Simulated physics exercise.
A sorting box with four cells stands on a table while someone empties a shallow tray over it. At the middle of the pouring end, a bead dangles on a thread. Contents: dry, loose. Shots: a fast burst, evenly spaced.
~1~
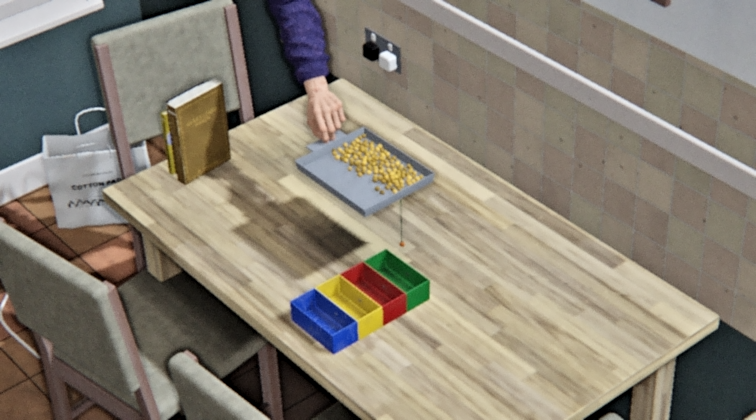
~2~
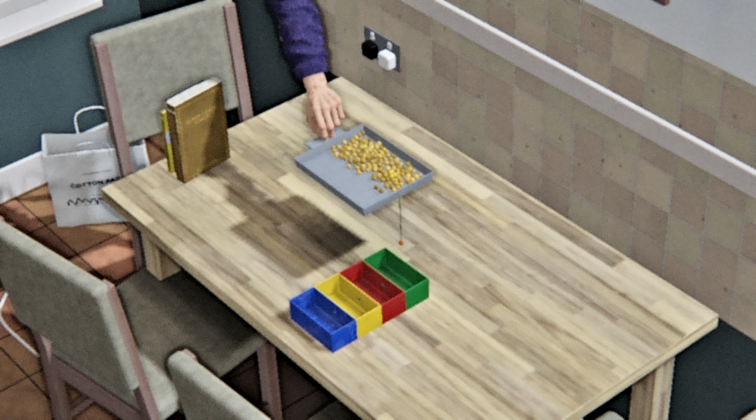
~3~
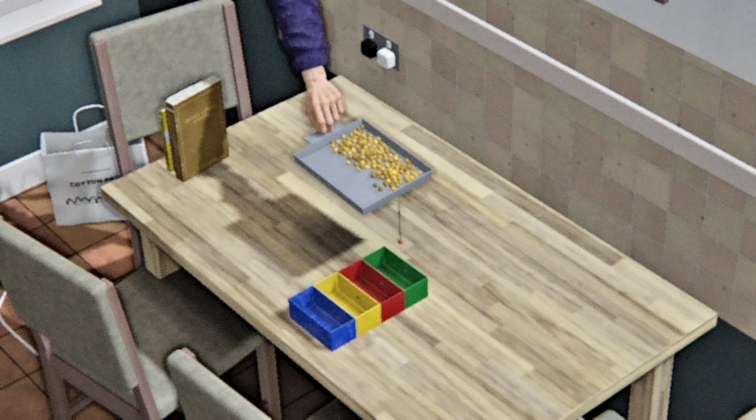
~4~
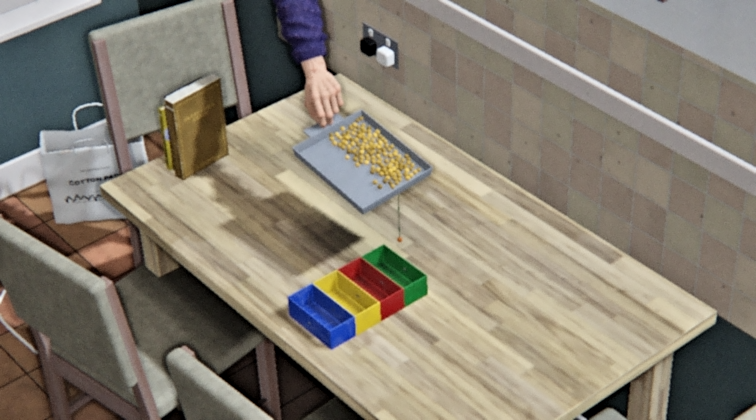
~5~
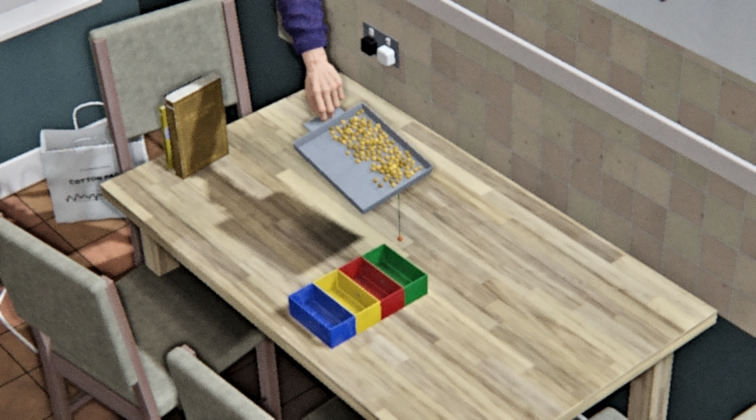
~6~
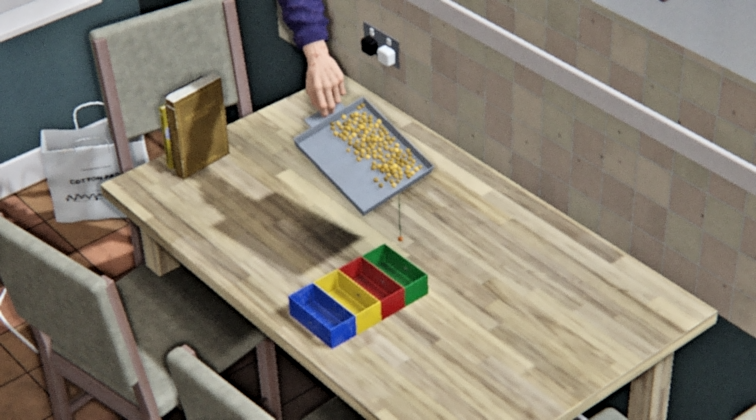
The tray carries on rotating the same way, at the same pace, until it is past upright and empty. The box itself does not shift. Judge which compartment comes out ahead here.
I would say the green compartment.
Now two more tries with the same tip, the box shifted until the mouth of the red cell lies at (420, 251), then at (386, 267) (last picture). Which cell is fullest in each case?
Try 1 - that yellow cell. Try 2 - that red cell.
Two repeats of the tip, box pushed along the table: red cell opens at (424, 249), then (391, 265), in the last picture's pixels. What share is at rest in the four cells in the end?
About 100% and about 90%.
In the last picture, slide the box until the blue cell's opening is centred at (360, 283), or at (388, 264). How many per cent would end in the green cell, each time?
Roughly 0% on the first try and 0% on the second.
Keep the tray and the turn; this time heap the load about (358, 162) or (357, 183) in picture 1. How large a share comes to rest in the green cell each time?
It comes to about 60 per cent the first time and about 50 per cent the second.
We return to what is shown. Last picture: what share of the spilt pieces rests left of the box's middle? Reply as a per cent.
Near 0 per cent.
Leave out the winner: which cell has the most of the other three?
That would be the cell in red.
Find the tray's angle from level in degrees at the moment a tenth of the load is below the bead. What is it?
Near 115 degrees.
Just after the last frame, tray tipped steeply; almost all on the tray; just a few falling or outside the box.
A moment on, tray tipped right over; almost all on the tray; about a tenth in the red cell; just a few in the green cell; just a few falling or outside the box.
Further on, tray tipped past a quarter turn; roughly half in the green cell; roughly a quarter in the red cell; roughly a quarter falling or outside the box.
When it is over, tray tipped past a quarter turn; roughly half in the green cell; roughly a quarter in the red cell; not one in the blue cell; not one in the yellow cell; roughly a quarter outside the box.
